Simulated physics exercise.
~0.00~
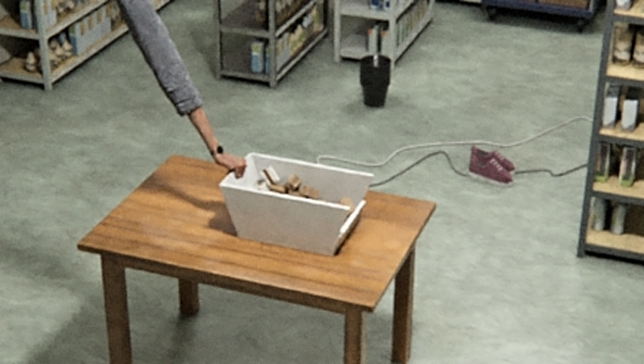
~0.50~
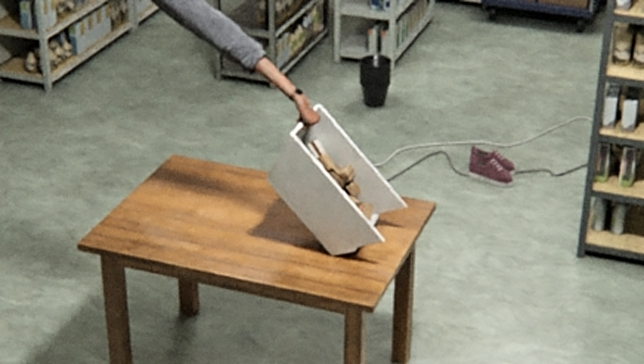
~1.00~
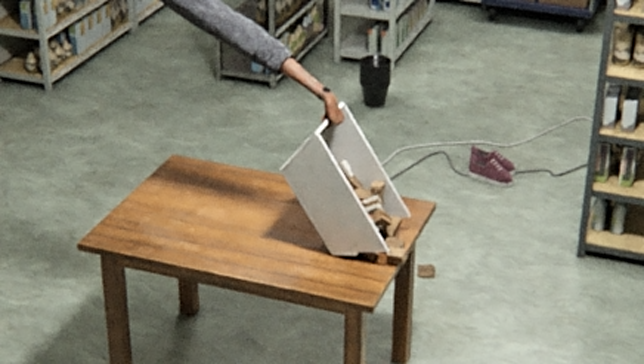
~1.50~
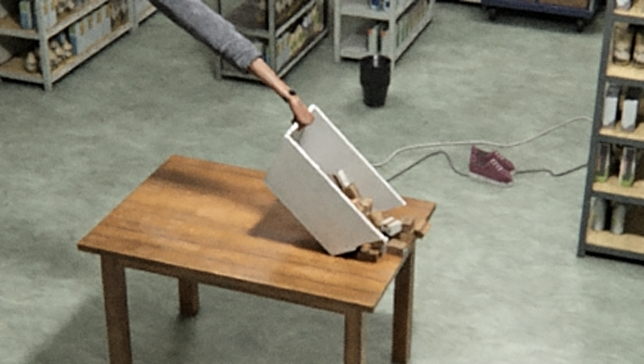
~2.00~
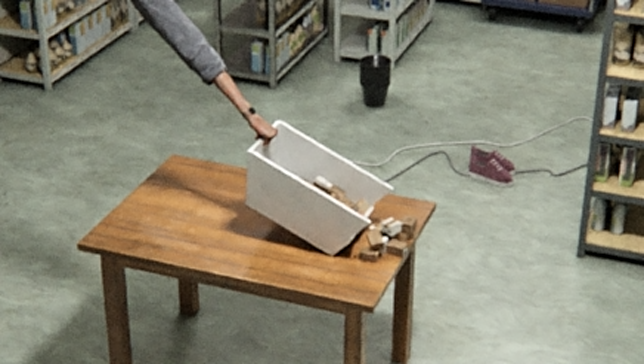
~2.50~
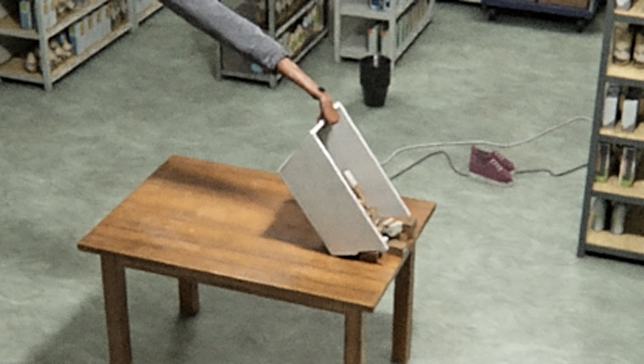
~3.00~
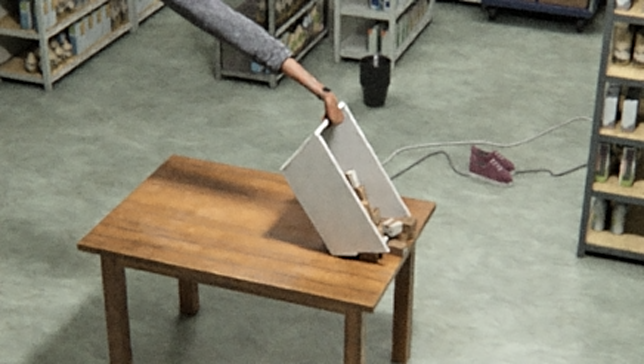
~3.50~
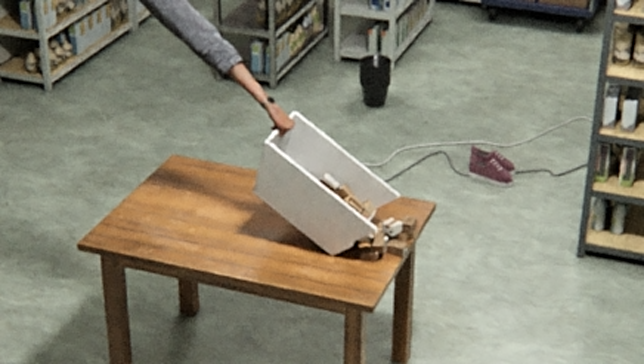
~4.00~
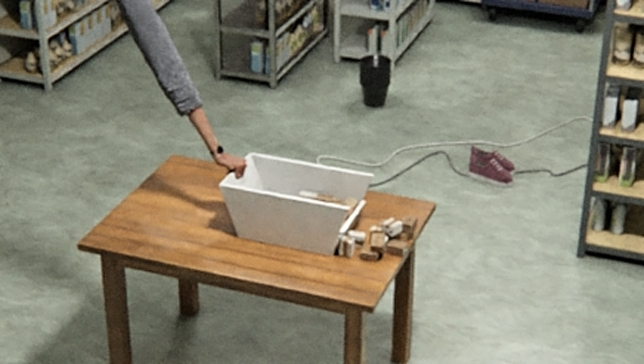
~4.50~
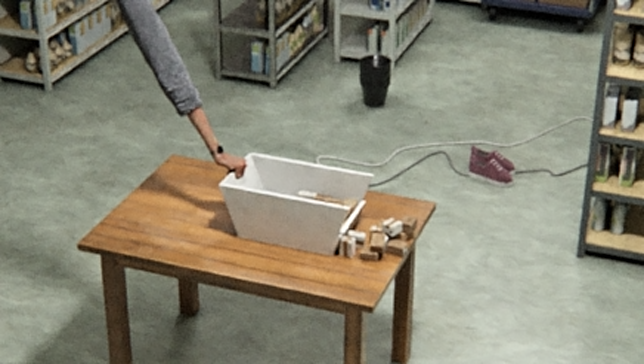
A hand tips a white tub rightward on a wooden table, spilling some small blocks, tilts it again, then sets it flat.
